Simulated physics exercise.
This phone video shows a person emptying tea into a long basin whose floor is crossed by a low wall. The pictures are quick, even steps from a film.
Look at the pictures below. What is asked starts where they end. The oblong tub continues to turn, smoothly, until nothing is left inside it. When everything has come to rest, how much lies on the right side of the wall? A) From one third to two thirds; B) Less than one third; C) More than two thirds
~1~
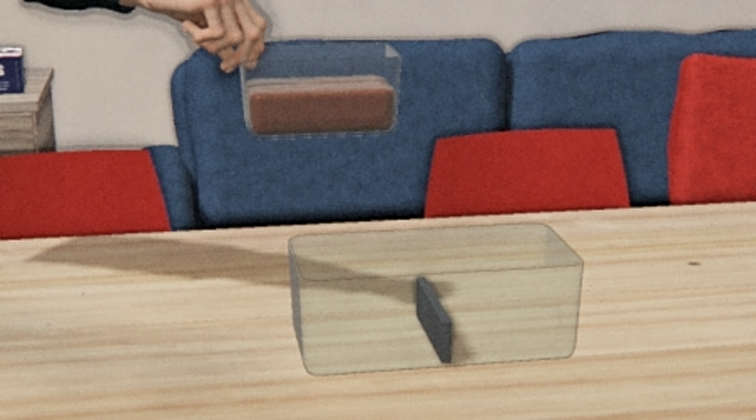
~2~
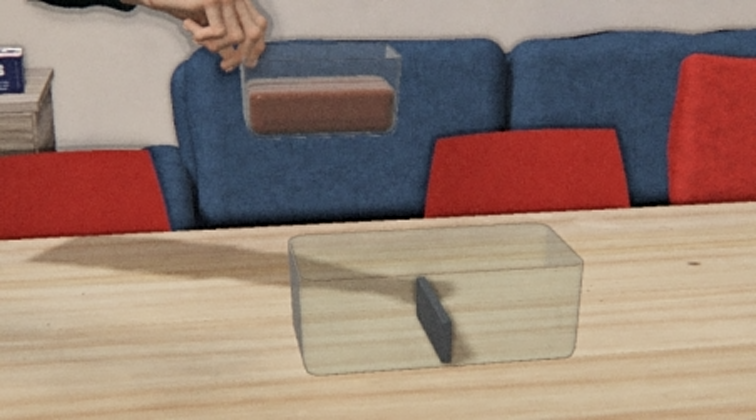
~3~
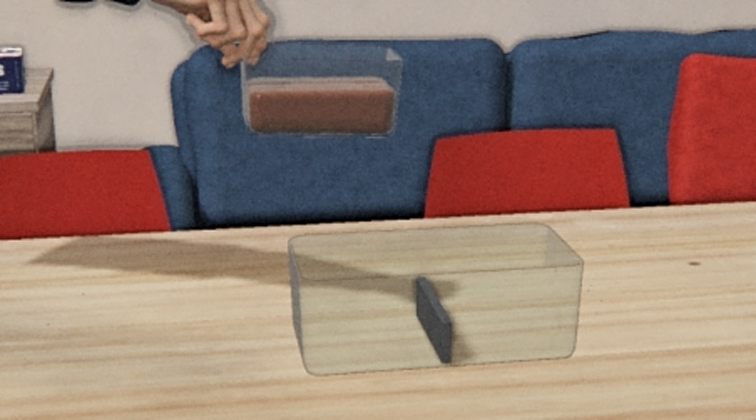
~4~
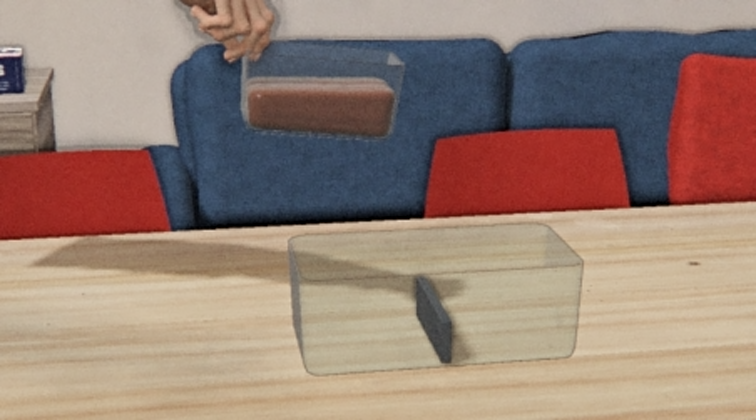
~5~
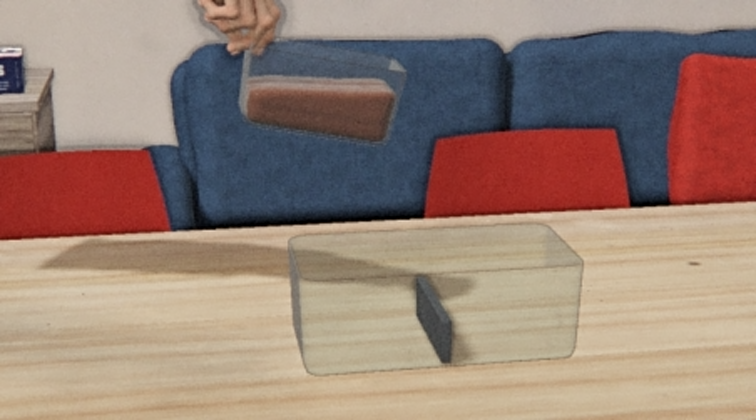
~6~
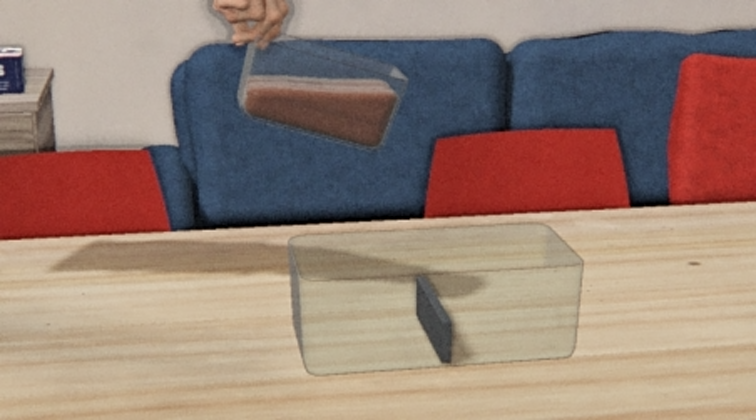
A.
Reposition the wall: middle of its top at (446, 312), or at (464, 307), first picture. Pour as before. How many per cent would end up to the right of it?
Estimated: 50 % first, 30 % second.
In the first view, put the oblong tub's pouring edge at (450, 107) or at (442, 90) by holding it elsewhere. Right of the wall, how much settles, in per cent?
Roughly 95 % the first time and roughly 95 % the second.
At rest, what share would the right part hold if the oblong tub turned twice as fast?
It comes to about 50 per cent.
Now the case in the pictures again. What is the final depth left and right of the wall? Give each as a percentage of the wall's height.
The left side sits at 20 per cent and the right side at 30.
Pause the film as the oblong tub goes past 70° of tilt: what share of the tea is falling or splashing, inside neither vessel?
Around 40 percent.
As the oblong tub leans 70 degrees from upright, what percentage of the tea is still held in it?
It still holds around 55 per cent there.
A moment on, the oblong tub is tipped part way and 54 per cent is still to pour, 1 is left of the wall and 4 right of it.
Next, the oblong tub is tipped on its side and 17 per cent is still to pour, 11 is left of the wall and 59 right of it.
Then the oblong tub is tipped on its side and 3 per cent is still to pour, 32 is left of the wall and 59 right of it.
Later the oblong tub is tipped on its side and 0 per cent is still to pour, 38 is left of the wall and 59 right of it.
At rest 39 per cent lies left of the wall, 59 right of it and 2 outside.
